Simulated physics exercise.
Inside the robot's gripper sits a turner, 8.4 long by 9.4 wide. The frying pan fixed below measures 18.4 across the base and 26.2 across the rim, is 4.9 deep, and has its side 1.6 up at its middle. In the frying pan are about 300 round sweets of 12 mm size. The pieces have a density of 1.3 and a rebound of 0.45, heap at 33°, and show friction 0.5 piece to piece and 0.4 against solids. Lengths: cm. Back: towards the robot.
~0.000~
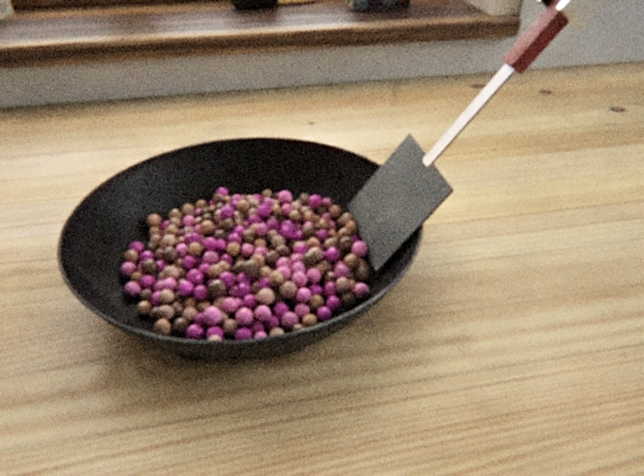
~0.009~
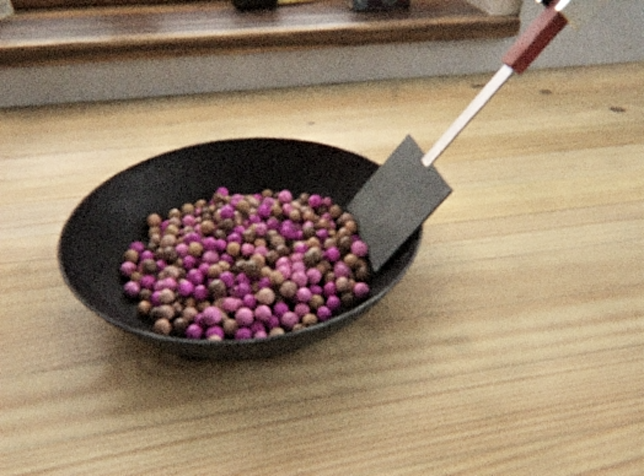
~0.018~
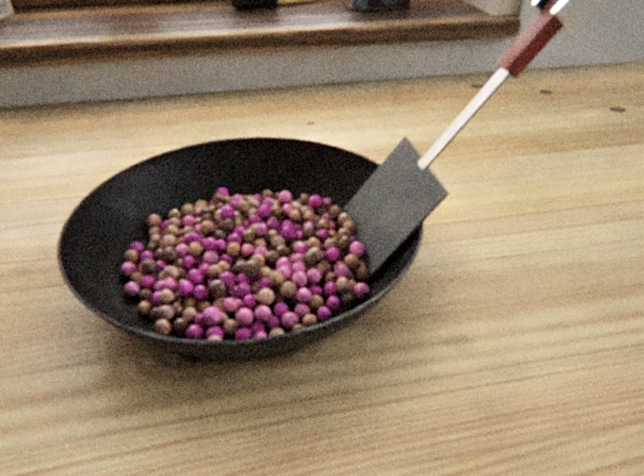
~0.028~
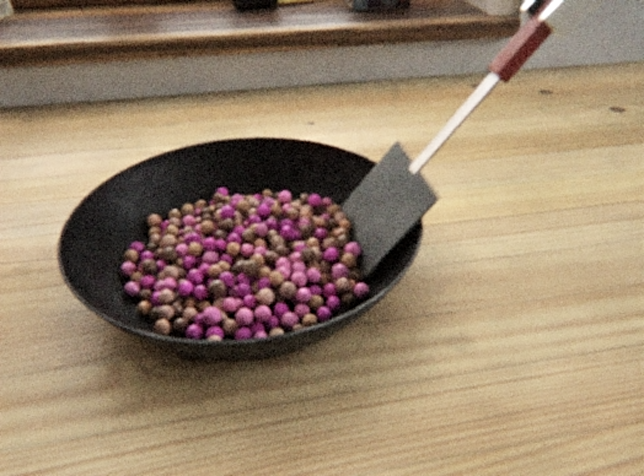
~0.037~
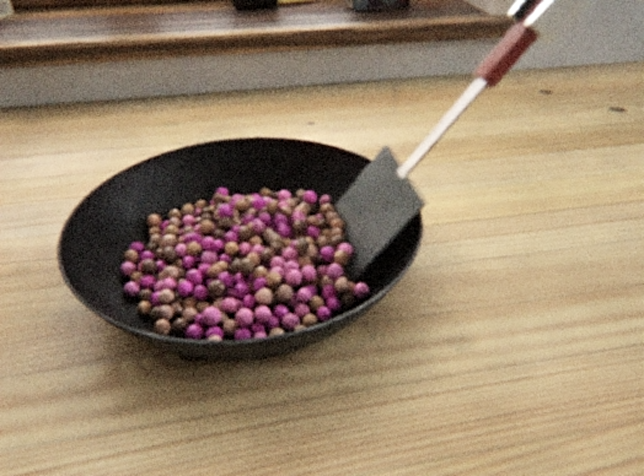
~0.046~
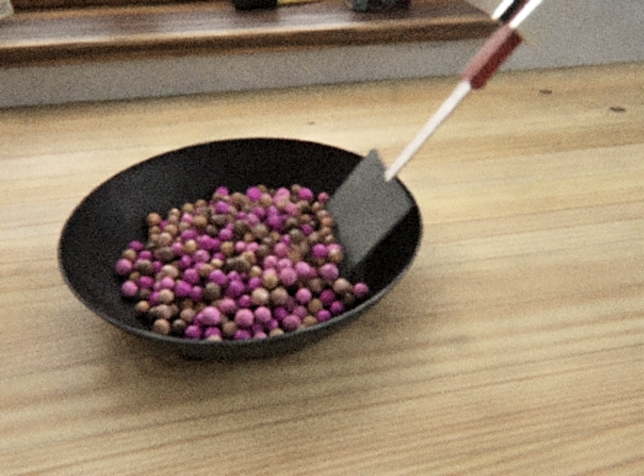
A pale wooden countertop is seen from above at an angle, with a darker wooden ledge along the back. A black frying pan at left of centre holds a heap of small round sweets in purple, pink and brown, and a dark turner with a red-and-white handle leans in at its right side. The turner, still at first, slides slowly left, nudging nearby sweets, while the camera stays still.
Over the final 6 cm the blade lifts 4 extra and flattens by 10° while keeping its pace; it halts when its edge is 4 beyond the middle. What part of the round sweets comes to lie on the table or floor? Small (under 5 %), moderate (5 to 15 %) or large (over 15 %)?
Moderate.
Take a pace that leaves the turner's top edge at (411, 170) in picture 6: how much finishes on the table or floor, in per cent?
Share: Roughly 0 %.
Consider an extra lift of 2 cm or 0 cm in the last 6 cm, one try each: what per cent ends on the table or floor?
I'd say close to 0 percent for the first and close to 0 percent for the second.
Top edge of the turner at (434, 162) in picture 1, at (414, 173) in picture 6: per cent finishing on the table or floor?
It works out to about 0 %, more or less.
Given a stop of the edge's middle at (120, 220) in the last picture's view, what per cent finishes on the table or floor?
Some 25 per cent.
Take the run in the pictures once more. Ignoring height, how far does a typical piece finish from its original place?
It comes out at about 4 cm.
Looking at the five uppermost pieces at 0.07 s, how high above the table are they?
They are near 6 cm up.
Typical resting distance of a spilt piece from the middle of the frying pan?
The answer is around 56 cm.
By 0.07 s, sloping 52°, highest piece 11 above the table; 299 in the frying pan, 1 on the blade or in flight.
By 0.10 s, sloping 48°, highest piece 18 above the table; 299 in the frying pan, 1 on the blade or in flight.
By 0.31 s, sloping 42°, highest piece 42 above the table; 270 in the frying pan, 23 on the table or floor, 7 on the blade or in flight.
By 1.36 s, sloping 42°, highest piece 4 above the table; 270 in the frying pan, 30 on the table or floor.
Final count, 270 in the frying pan, 30 on the table or floor. That is 10 % on the table or floor.
